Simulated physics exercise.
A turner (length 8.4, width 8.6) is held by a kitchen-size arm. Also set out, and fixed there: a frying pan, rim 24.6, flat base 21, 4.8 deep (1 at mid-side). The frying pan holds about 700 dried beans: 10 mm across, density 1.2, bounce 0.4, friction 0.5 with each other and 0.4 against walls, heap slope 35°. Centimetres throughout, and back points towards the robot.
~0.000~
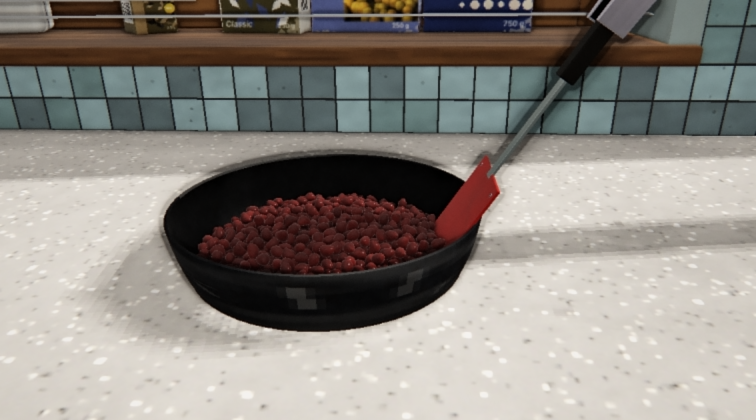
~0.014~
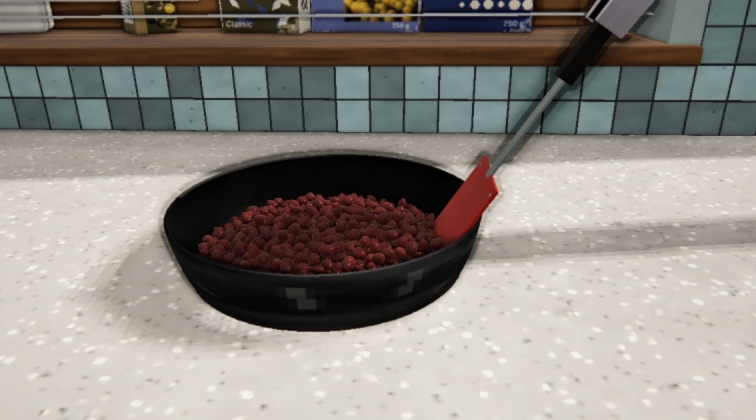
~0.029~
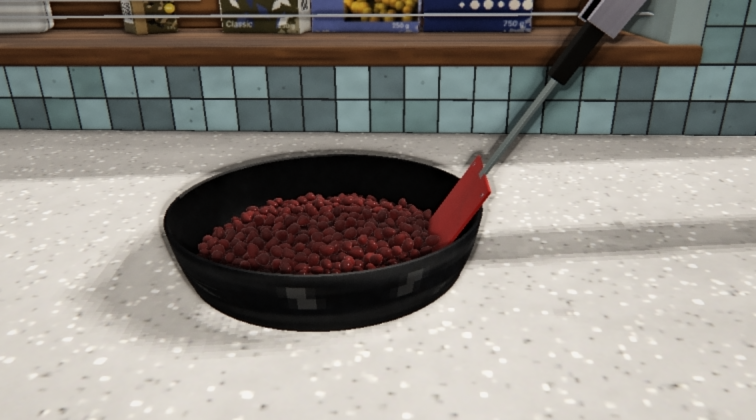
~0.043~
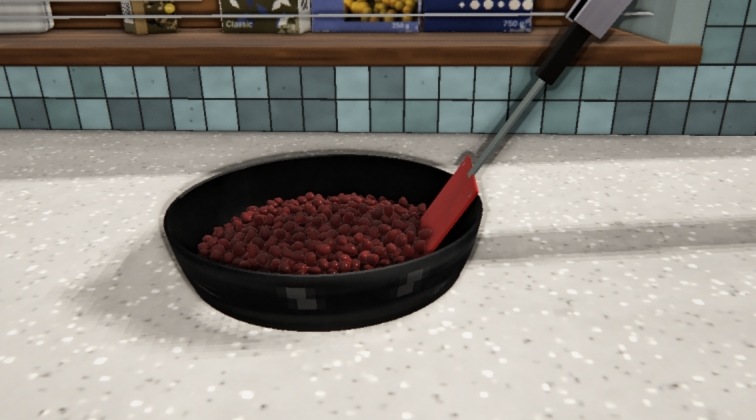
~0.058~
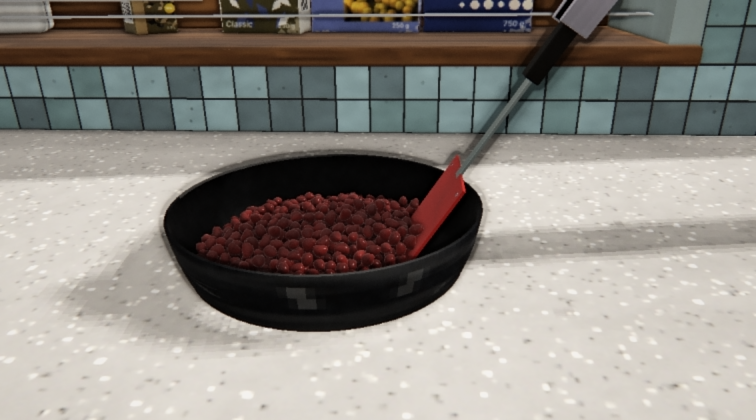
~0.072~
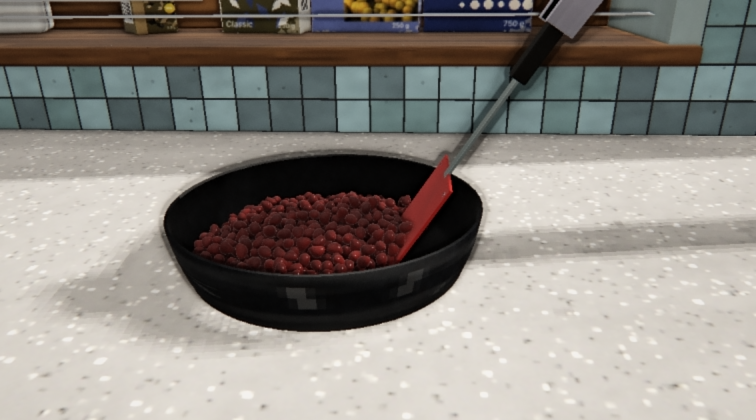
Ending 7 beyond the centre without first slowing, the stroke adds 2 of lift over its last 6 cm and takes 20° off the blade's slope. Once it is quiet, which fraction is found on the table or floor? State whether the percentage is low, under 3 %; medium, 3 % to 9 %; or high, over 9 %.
The percentage is low.
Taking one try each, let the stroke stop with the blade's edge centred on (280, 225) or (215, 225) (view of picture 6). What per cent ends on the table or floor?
Some 0 and 5 per cent.
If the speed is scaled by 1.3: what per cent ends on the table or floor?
I'd put it at about 5 per cent.
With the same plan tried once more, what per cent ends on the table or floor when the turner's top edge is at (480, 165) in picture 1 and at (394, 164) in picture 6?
10 %.
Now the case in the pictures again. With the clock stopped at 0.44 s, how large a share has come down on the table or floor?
It is near 0 percent.
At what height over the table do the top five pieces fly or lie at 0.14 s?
4 cm or so.
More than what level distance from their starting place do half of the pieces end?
It comes to some 4 cm.
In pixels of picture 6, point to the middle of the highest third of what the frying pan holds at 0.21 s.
It is centred close to (244, 218).
After 0.14 s, sloping 57°, highest piece 4 above the table; 702 in the frying pan.
After 0.21 s, sloping 49°, highest piece 5 above the table; 702 in the frying pan.
After 0.44 s, sloping 37°, highest piece 6 above the table; 701 in the frying pan, 1 on the table or floor.
After 1.49 s, sloping 37°, highest piece 6 above the table; 701 in the frying pan, 1 on the table or floor.
At rest, 701 in the frying pan, 1 on the table or floor. That is 0 % on the table or floor.
